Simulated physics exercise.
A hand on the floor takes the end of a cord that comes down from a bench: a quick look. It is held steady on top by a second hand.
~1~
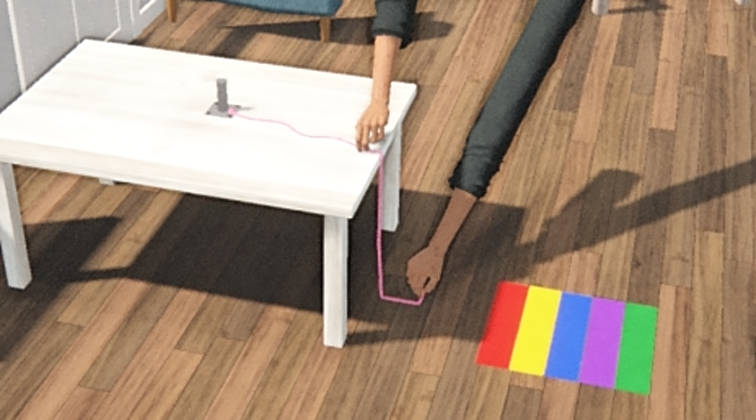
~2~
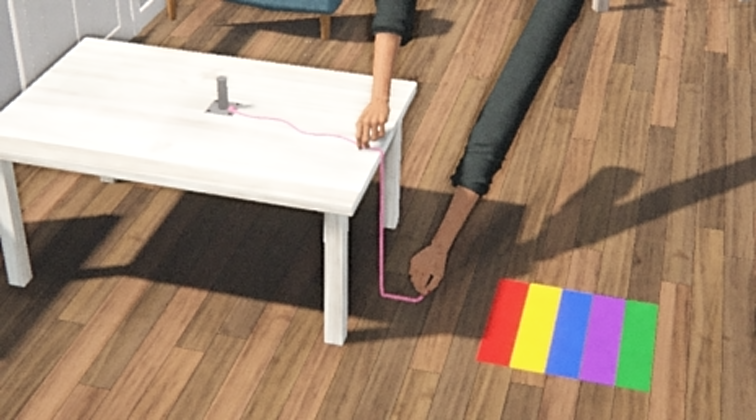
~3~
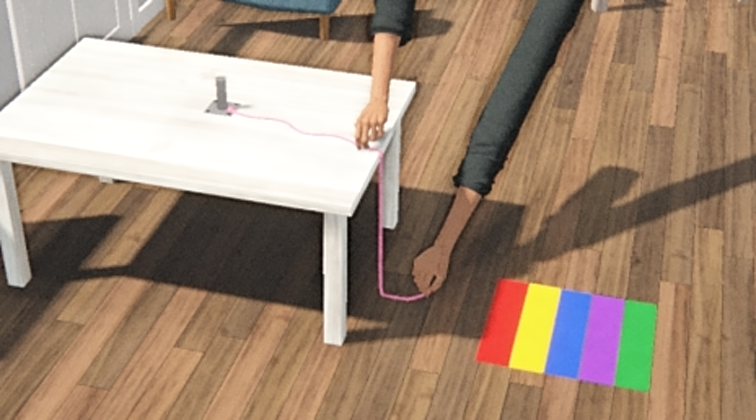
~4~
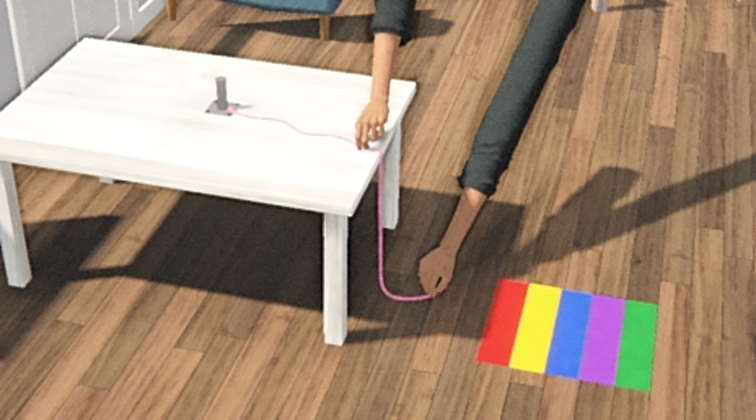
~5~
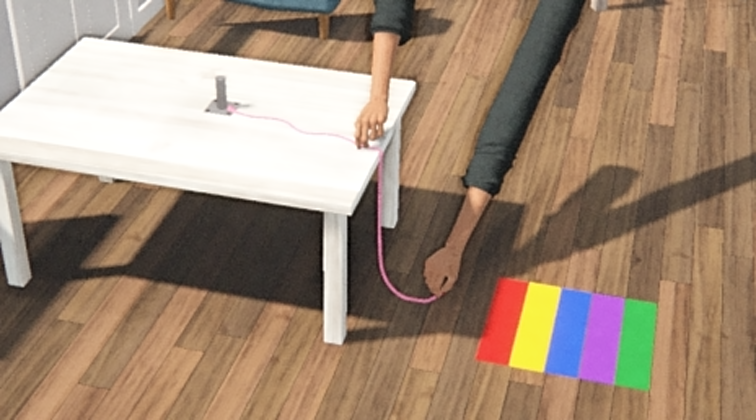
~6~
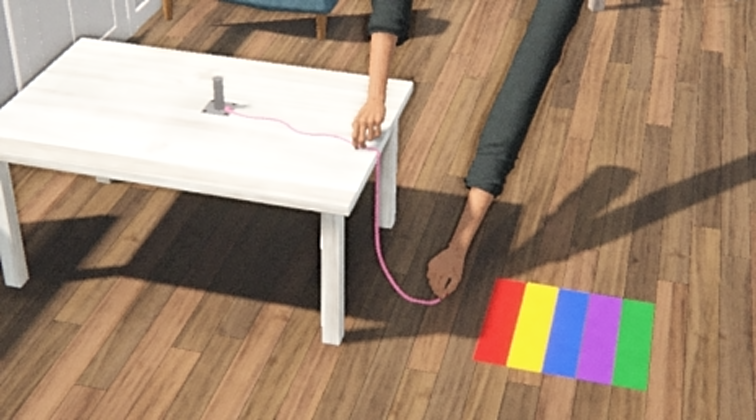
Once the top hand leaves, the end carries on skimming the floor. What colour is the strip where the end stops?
It is yellow.
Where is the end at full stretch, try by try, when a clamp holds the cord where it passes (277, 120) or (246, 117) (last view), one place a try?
I'd put it around (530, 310) the first time and around (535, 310) the second.
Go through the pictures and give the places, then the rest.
End (422, 294); red (496, 350); yellow (530, 356); blue (564, 362); purple (599, 369); green (634, 375), in the first frame.
End (426, 292); cord through (252, 117) (300, 132) (358, 145) (382, 185) (381, 240) (382, 288), in the second frame.
End (428, 293), in the third frame.
End (434, 294); cord through (252, 118) (300, 132) (357, 145) (380, 185) (381, 240) (383, 288), in the fourth frame.
End (440, 294), in the fifth frame.
End (443, 295); cord through (249, 117) (297, 131) (354, 145) (378, 184) (377, 239) (396, 287), in the sixth frame.
Soon after, end near (477, 301); short of the strips.
Then, end near (513, 307); over red.
At full stretch, end near (535, 311); over yellow. The yellow one.
